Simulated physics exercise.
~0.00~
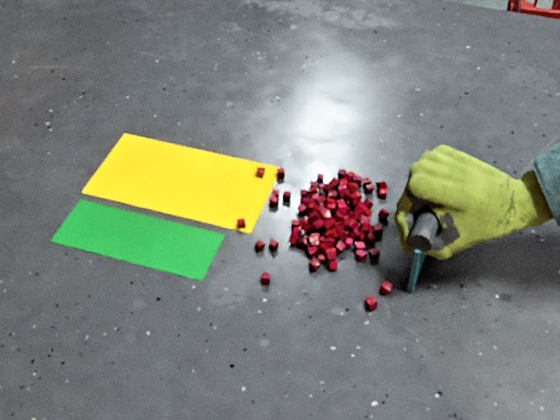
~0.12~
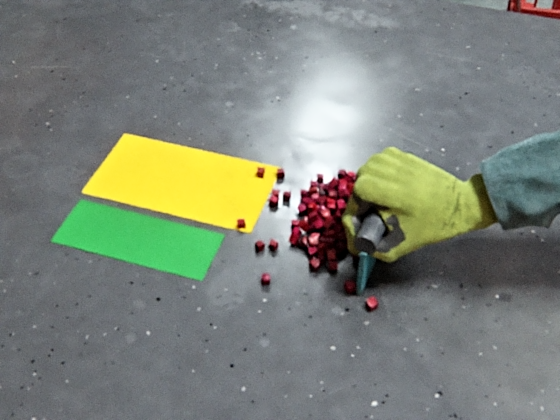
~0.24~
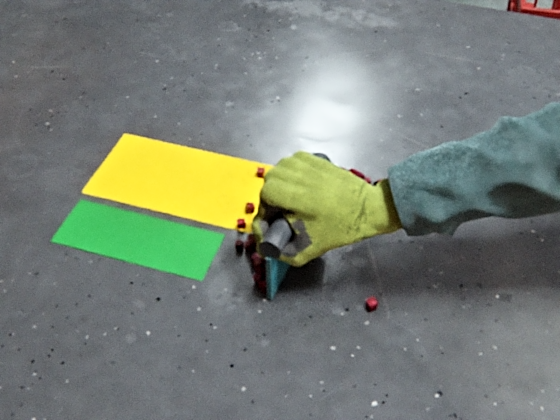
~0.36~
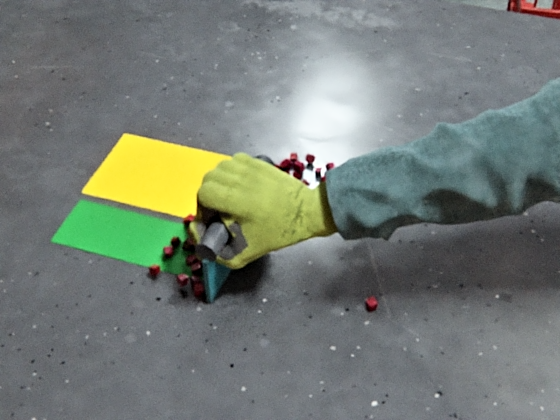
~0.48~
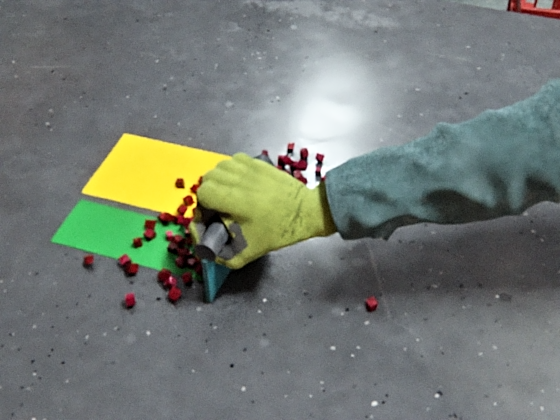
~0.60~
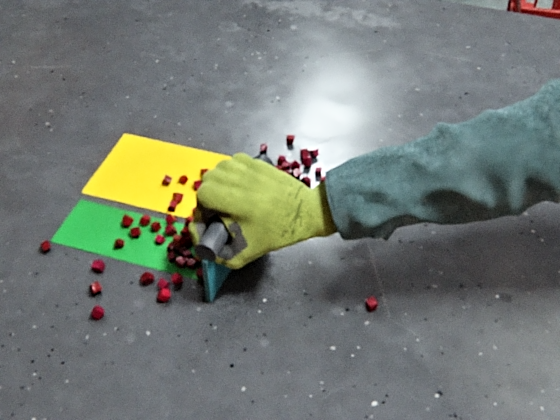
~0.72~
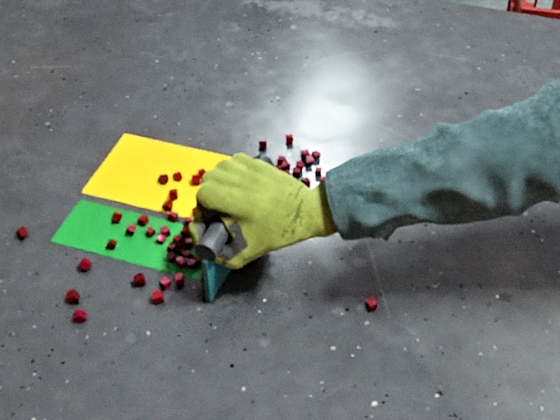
A gloved hand pushed a scraper left into a pile of small dark red cubes and stopped at the edge of the yellow and green mats, while loose cubes tumbled onward, ending scattered across both mats and the grey floor around them.
